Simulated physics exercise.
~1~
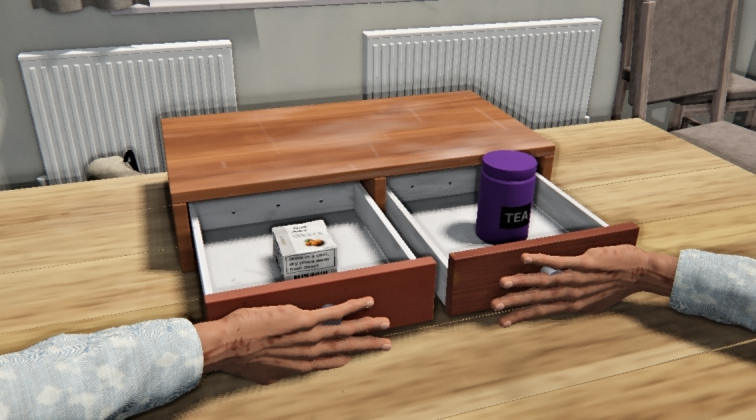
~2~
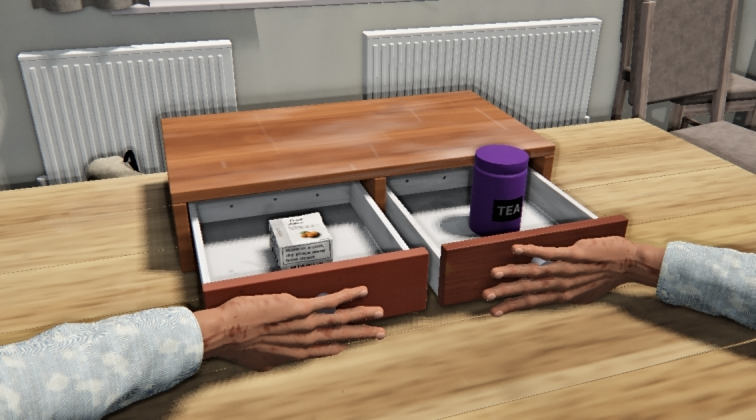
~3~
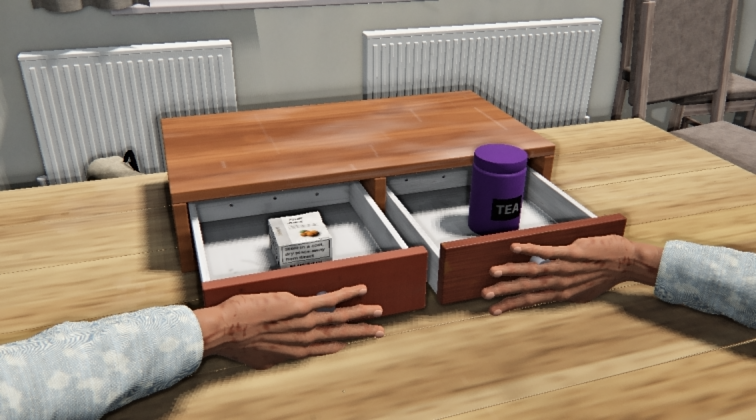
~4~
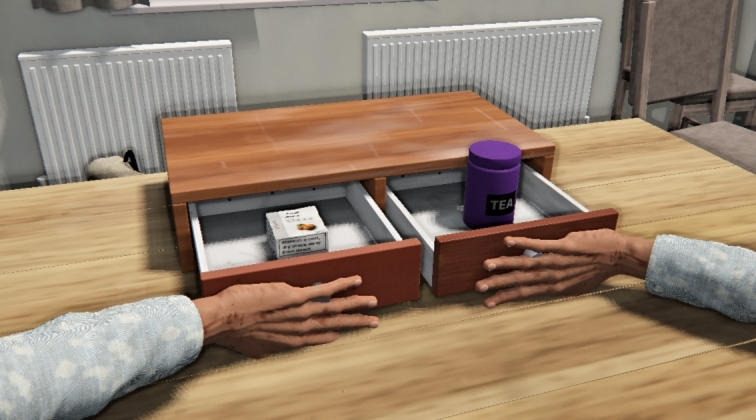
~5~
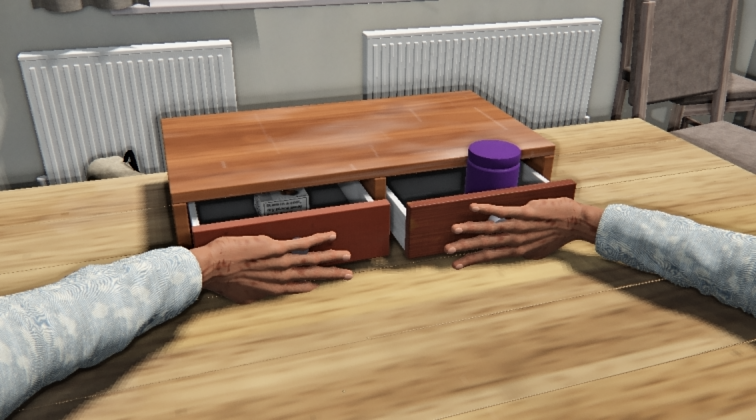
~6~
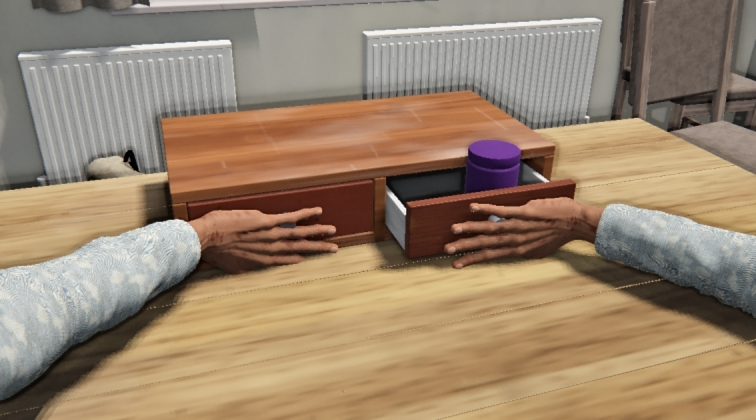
The footage shows two hands pushing in the open drawers of a small wooden chest on a table, the left holding a white carton and the right an upright purple tea jar; the left drawer closes fully, while the right stops partly open with the jar against the chest.
